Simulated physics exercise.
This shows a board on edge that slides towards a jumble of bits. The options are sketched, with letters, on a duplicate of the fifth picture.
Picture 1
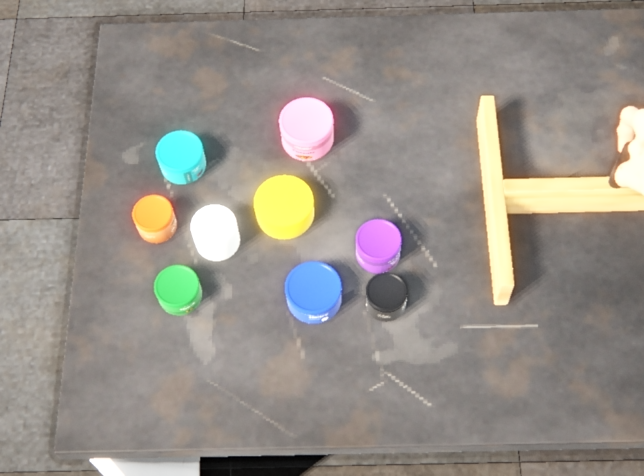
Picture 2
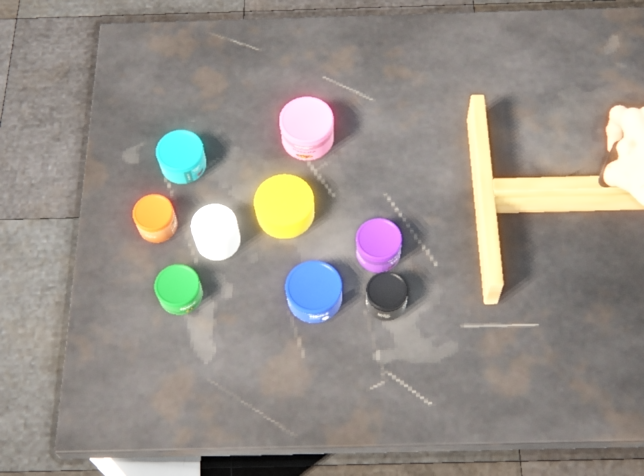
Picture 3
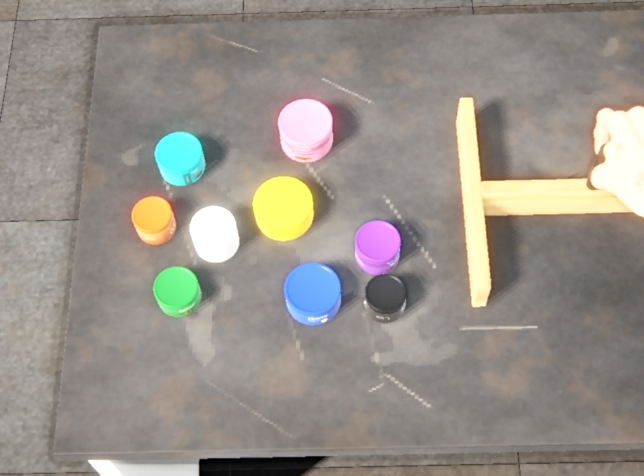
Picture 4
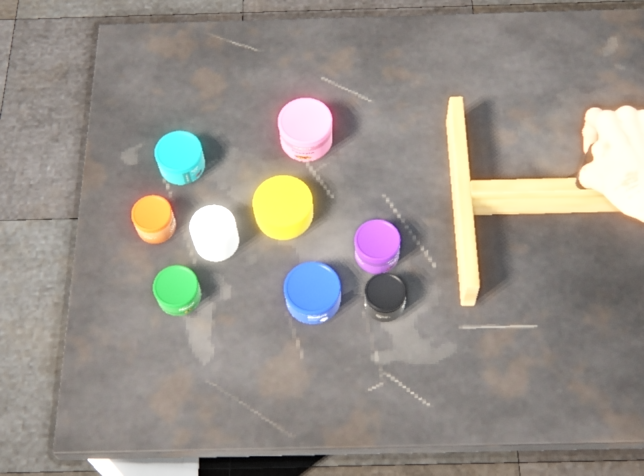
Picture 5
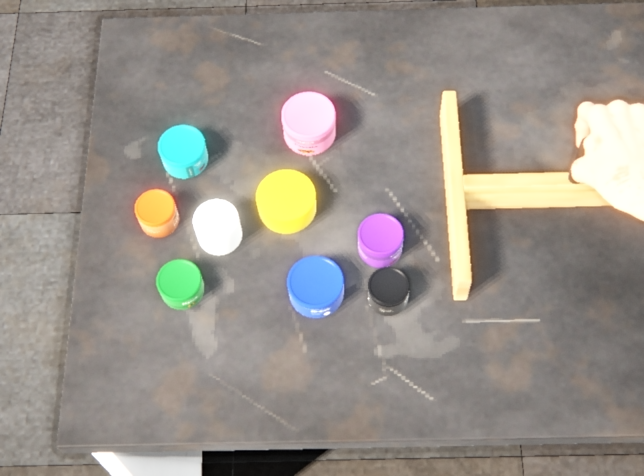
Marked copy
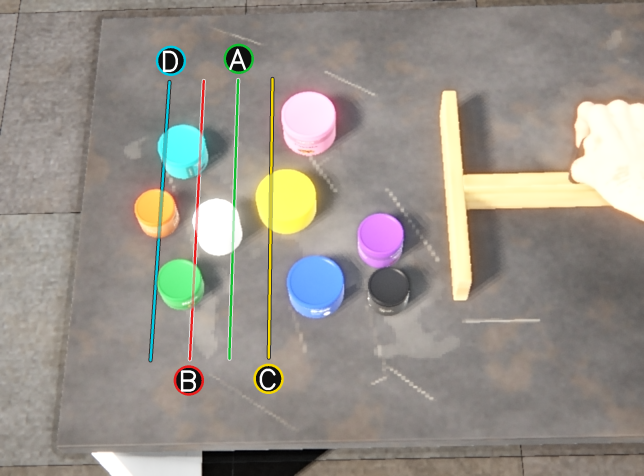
The video shows a hand at the right edge holding a wooden T-shaped tool and sliding its upright board slowly leftward across a dark, scuffed surface, while nine colourful round containers on the left stay in place, untouched.
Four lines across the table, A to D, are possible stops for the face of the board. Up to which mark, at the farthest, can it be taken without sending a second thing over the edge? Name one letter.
The farthest such stop is D.
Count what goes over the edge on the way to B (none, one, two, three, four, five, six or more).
The count is none.
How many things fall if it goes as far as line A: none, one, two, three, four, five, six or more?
In all, none.
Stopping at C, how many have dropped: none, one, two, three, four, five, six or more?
By then, none.
On the marked copy, A at (234, 210); B at (197, 210); C at (271, 209); D at (161, 211).
Taking D. A third of the way, board (349, 184); black jar (325, 296); blue jar (278, 285).
Two thirds of the way, board (240, 187); orange jar (143, 207); green jar (158, 285).
When it is over, board (159, 189); orange jar over the edge; green jar (83, 279); one fallen.
As for the rest, A is within the limit but short; B is within the limit but short; C is within the limit but short.
